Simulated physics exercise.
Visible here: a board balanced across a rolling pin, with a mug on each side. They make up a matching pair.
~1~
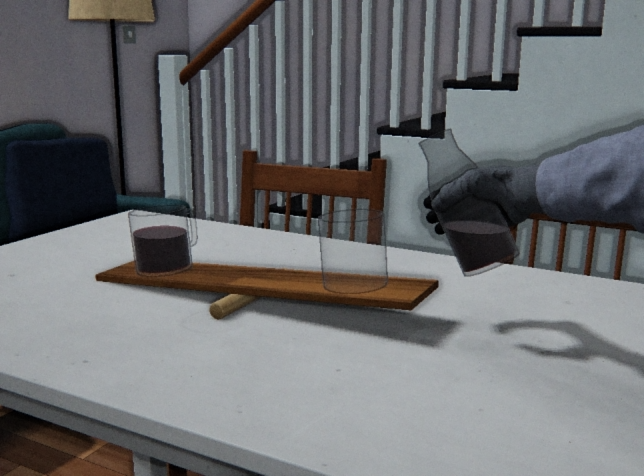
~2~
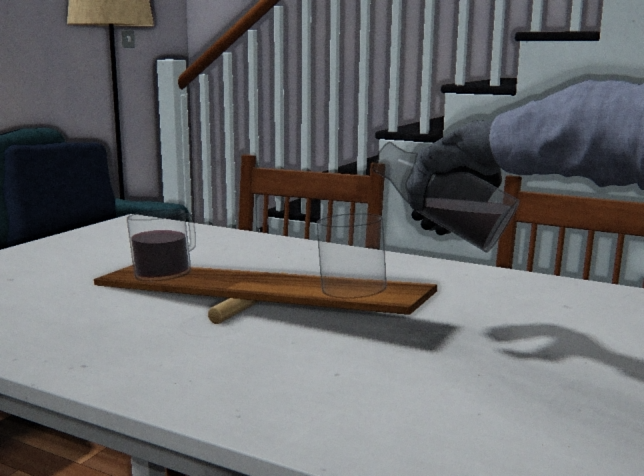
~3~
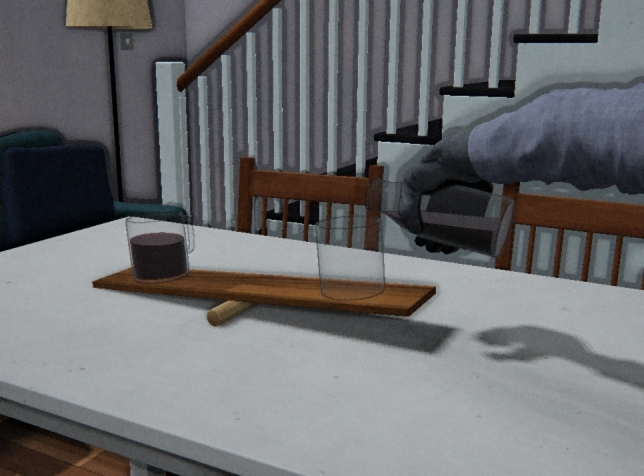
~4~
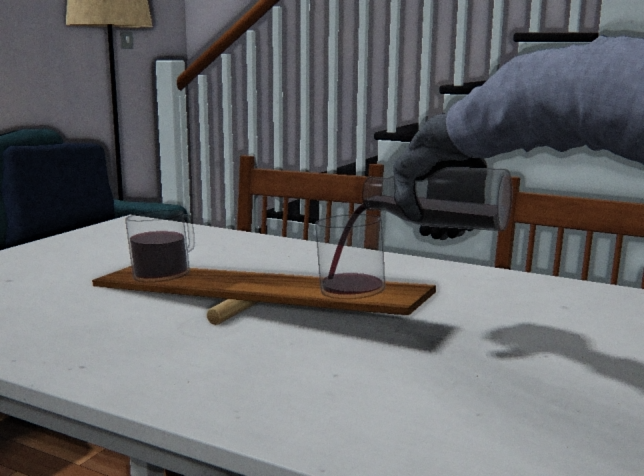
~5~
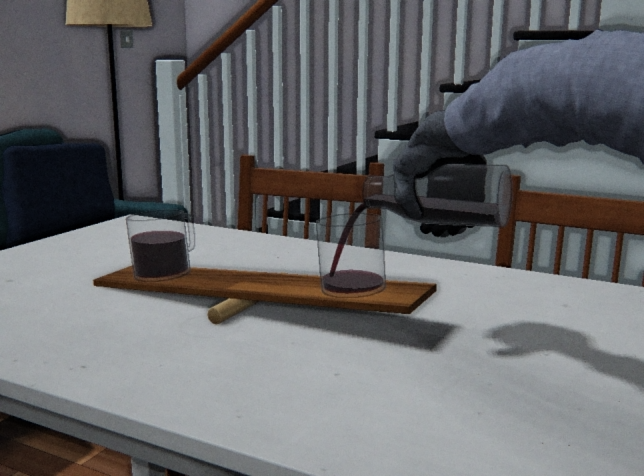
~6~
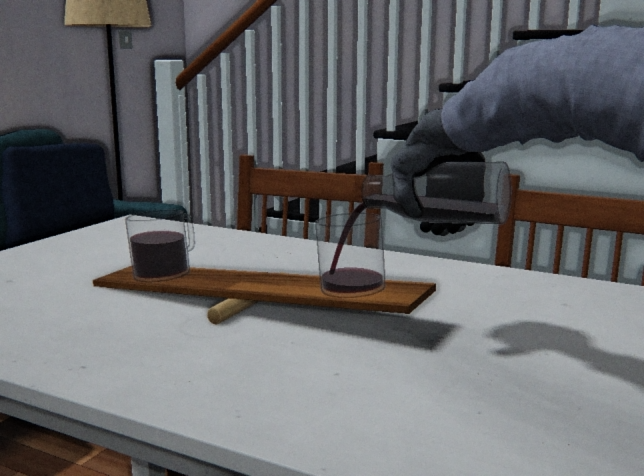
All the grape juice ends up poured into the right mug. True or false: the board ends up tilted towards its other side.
False.
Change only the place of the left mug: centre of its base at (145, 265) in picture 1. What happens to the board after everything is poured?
Stays put.
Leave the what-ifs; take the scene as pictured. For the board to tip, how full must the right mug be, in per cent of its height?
I'd guess close to 60 in a hundred.
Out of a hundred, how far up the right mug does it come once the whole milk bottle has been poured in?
About 35%.
Next, the right mug is about a quarter full; the board leans as before.
After that, the right mug is about a third full; the board leans as before.
Finally, the right mug is about a third full; the board leans as before.
